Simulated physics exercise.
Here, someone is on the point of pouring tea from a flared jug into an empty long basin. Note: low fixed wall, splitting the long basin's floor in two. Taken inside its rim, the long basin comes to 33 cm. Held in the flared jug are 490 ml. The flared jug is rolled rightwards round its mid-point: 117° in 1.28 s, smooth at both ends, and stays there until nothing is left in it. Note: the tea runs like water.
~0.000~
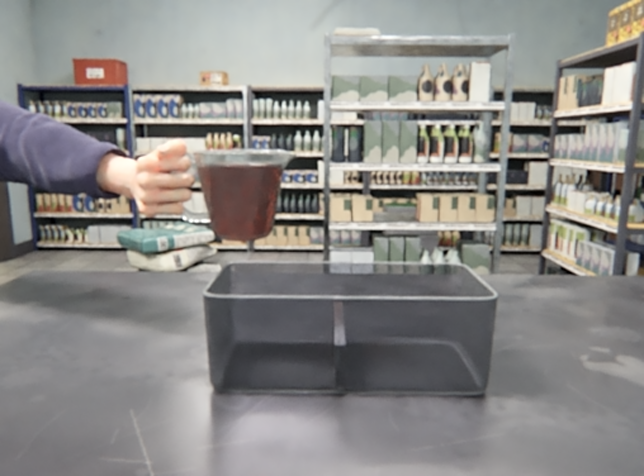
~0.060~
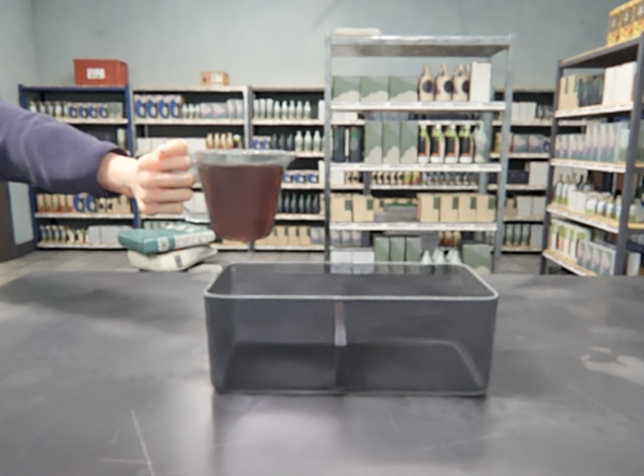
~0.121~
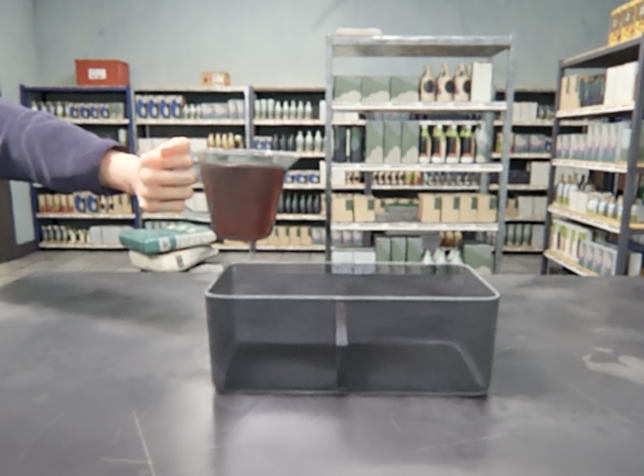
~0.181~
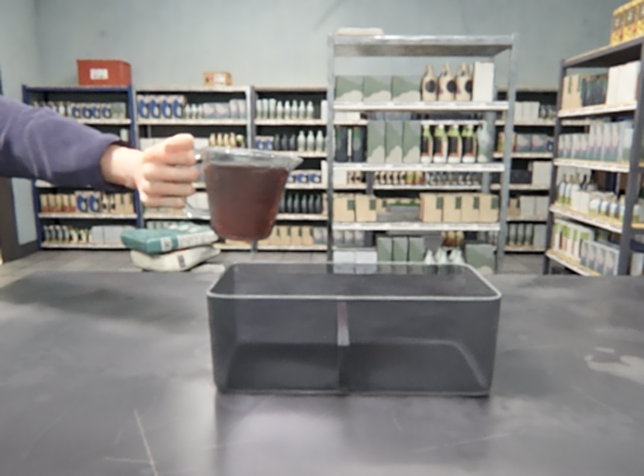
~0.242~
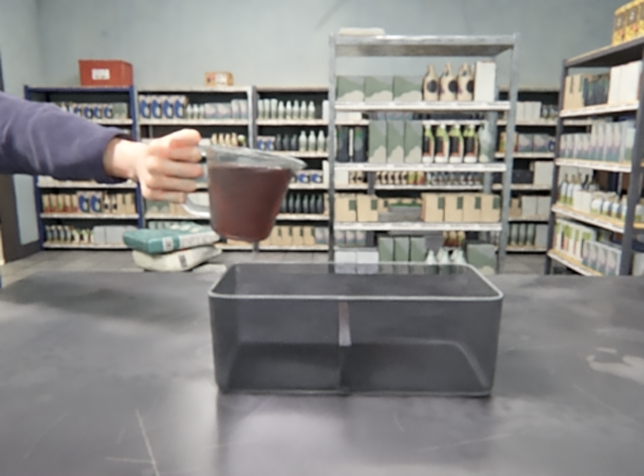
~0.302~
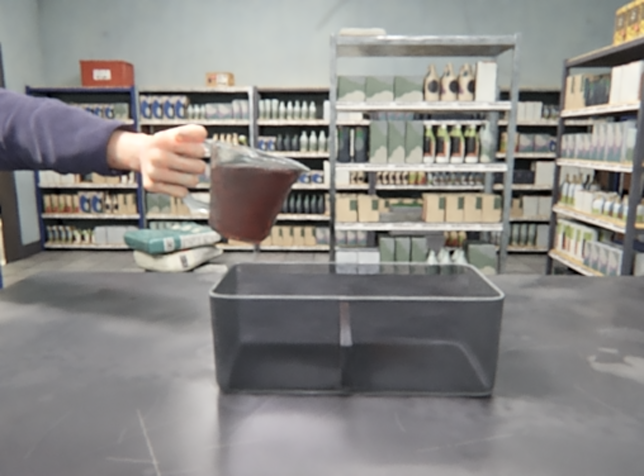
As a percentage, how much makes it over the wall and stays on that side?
Some 48 per cent makes it over and stays.
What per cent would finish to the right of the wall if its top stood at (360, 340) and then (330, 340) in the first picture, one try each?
Respectively close to 20 and 70 %.
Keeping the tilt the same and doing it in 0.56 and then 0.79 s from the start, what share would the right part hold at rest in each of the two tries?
In turn about 25 and 30 per cent.
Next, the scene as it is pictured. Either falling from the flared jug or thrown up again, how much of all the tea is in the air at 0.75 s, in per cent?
Estimate: Some 20 % of the total.
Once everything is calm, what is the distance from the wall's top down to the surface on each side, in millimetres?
The left side gives some 44 mm, the right side some 48 mm.
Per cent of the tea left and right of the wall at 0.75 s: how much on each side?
Some 3 per cent left and 18 right.
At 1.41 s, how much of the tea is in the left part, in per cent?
The left part holds close to 52 per cent.
After 0.75 s the tilt is 73° and 59 per cent is still to pour, 3 is left of the wall and 18 right of it.
After 1.07 s the tilt is 109° and 5 per cent is still to pour, 44 is left of the wall and 47 right of it.
After 1.41 s the tilt is 117° and 0 per cent is still to pour, 52 is left of the wall and 48 right of it.
After 1.78 s the tilt is 117° and 0 per cent is still to pour, 52 is left of the wall and 47 right of it.
In the end 52 per cent lies left of the wall, 48 right of it and 1 outside.
